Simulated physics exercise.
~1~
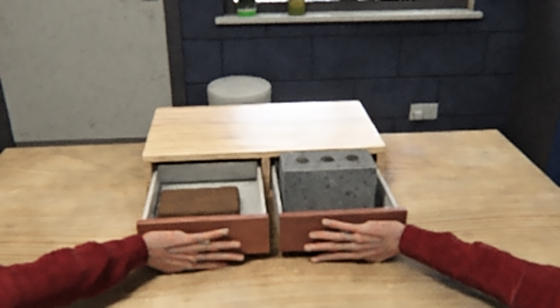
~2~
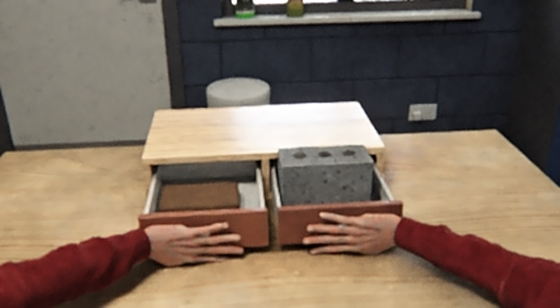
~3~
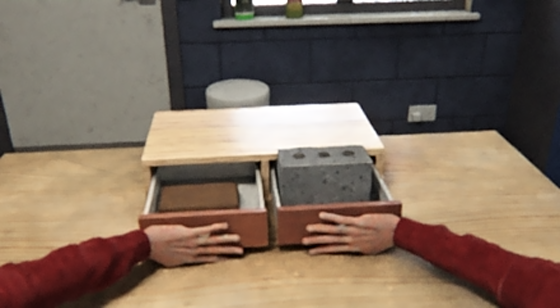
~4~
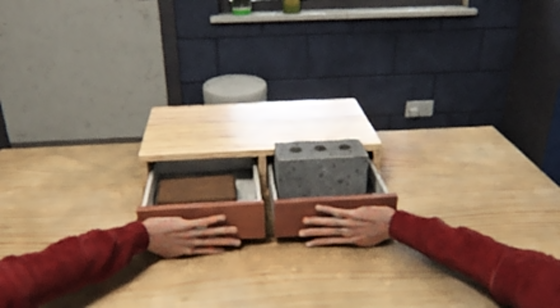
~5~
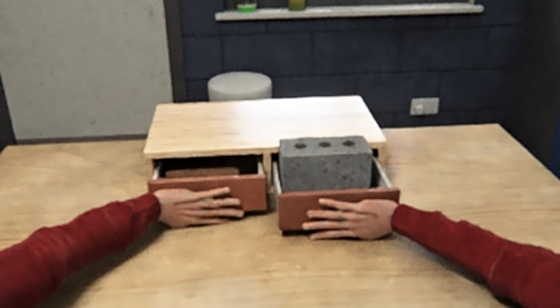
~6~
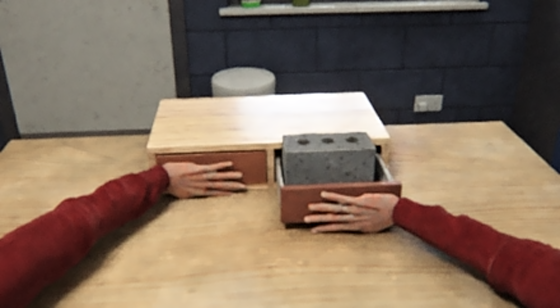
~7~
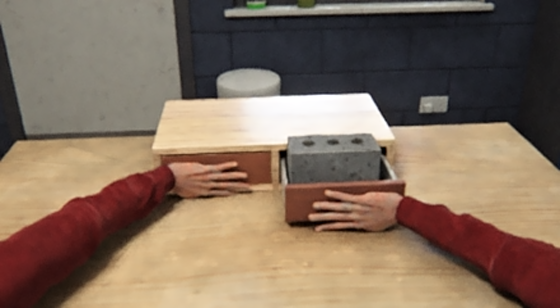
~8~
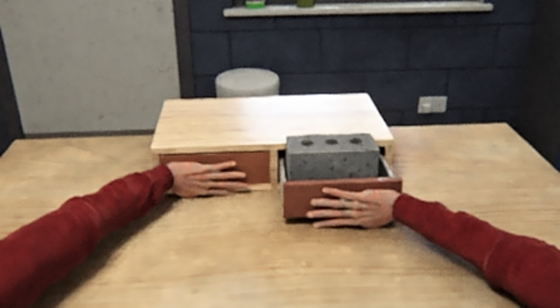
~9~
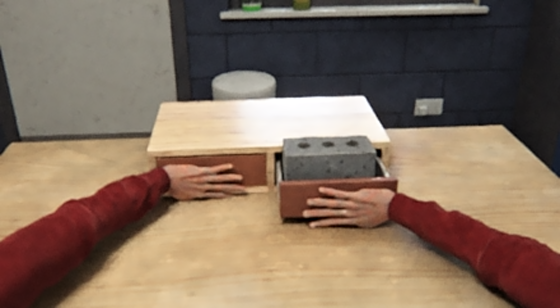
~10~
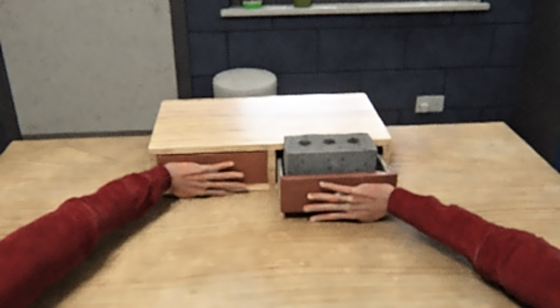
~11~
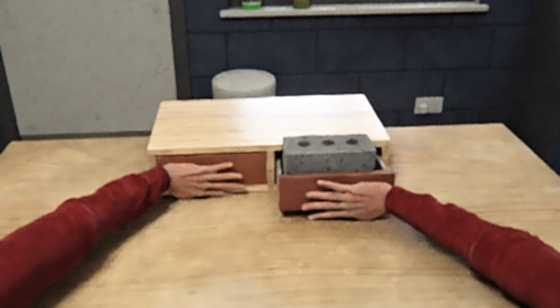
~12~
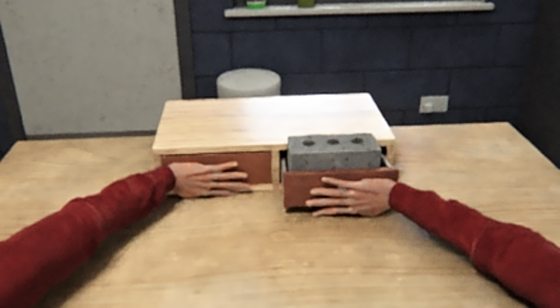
Two hands push both drawers; the left closes, but the right, holding a grey brick, stays open.
